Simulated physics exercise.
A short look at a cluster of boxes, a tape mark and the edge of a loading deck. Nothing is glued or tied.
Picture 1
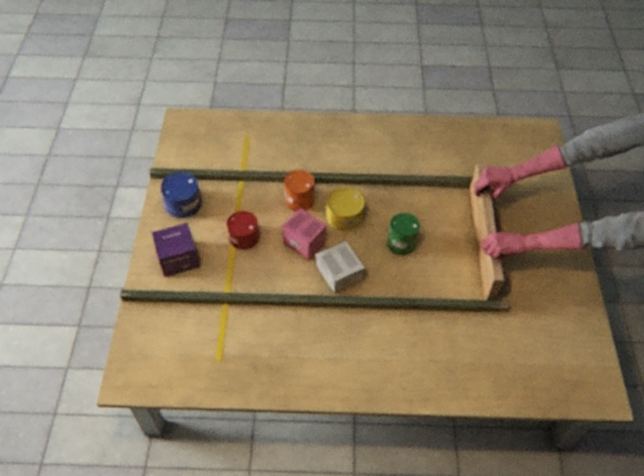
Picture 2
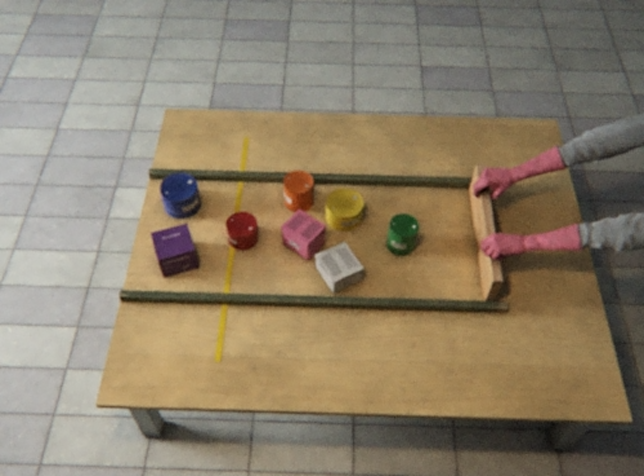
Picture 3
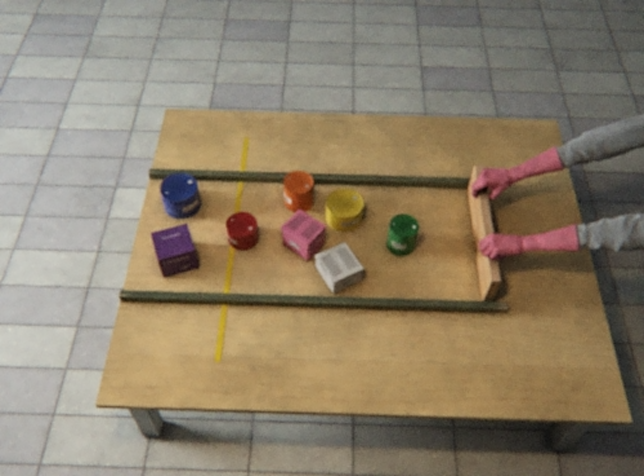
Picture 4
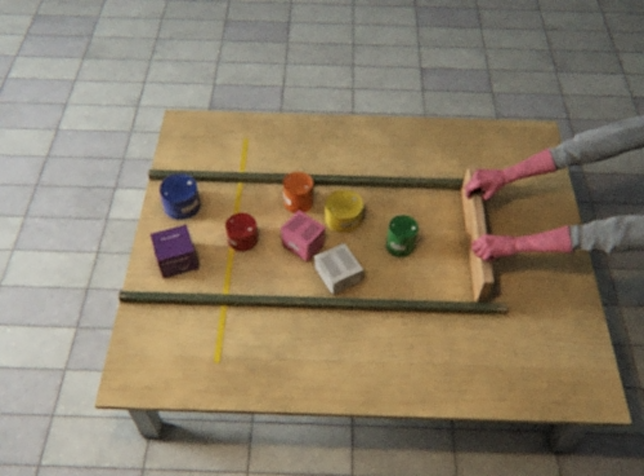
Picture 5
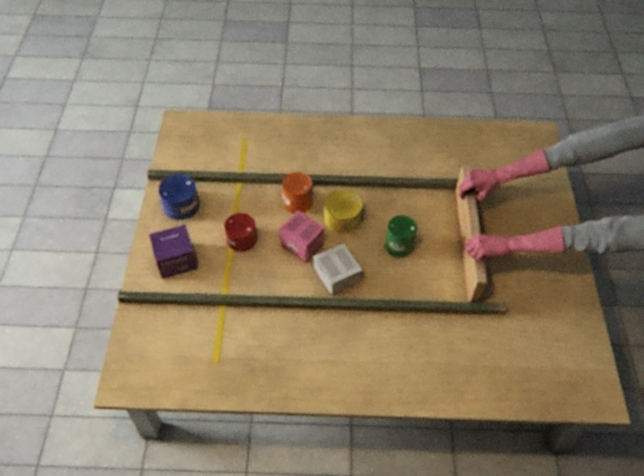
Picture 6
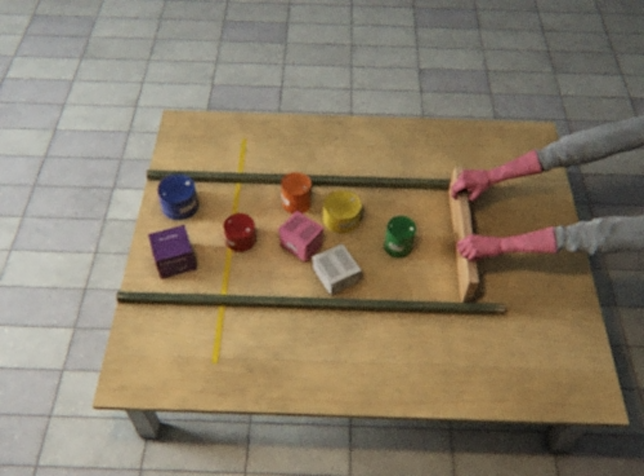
Pink-gloved hands sliding a wooden plank slightly left between two rails on a table, the colourful canisters and boxes staying untouched.
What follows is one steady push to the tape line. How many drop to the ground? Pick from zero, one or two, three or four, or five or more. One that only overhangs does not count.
Outcome: The number that fall off is zero.
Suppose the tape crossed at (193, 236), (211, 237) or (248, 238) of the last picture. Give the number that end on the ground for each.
In that order 1, 0 and 0.
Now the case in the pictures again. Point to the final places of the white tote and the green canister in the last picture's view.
The white tote at (202, 272), the green canister at (215, 237).
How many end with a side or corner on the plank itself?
In contact: 4.
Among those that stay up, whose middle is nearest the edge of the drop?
The purple box ends nearest.
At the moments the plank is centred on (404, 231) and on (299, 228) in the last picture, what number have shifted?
1 and 6.
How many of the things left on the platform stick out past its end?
Overhanging: 0.
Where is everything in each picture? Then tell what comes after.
In the first frame, blue canister (181, 195); purple box (176, 250); red canister (243, 230); plank (485, 231); tape (235, 236).
In the second frame, purple box (175, 251); pink tote (304, 236).
In the third frame, red canister (242, 231); yellow canister (344, 210).
In the fourth frame, blue canister (180, 197); green canister (402, 236).
In the fifth frame, purple box (173, 252); orange canister (297, 193).
In the sixth frame, blue canister (178, 197); purple box (172, 252); red canister (240, 233); plank (463, 233); tape (231, 238).
A little later, none off yet; blue canister at rest near (178, 197); purple box at rest near (172, 252); red canister at rest near (240, 233).
Next, none off yet; blue canister at rest near (178, 197); purple box at rest near (172, 252); red canister shifted about its own width near (205, 227).
When it is over, the number that fall off is zero.
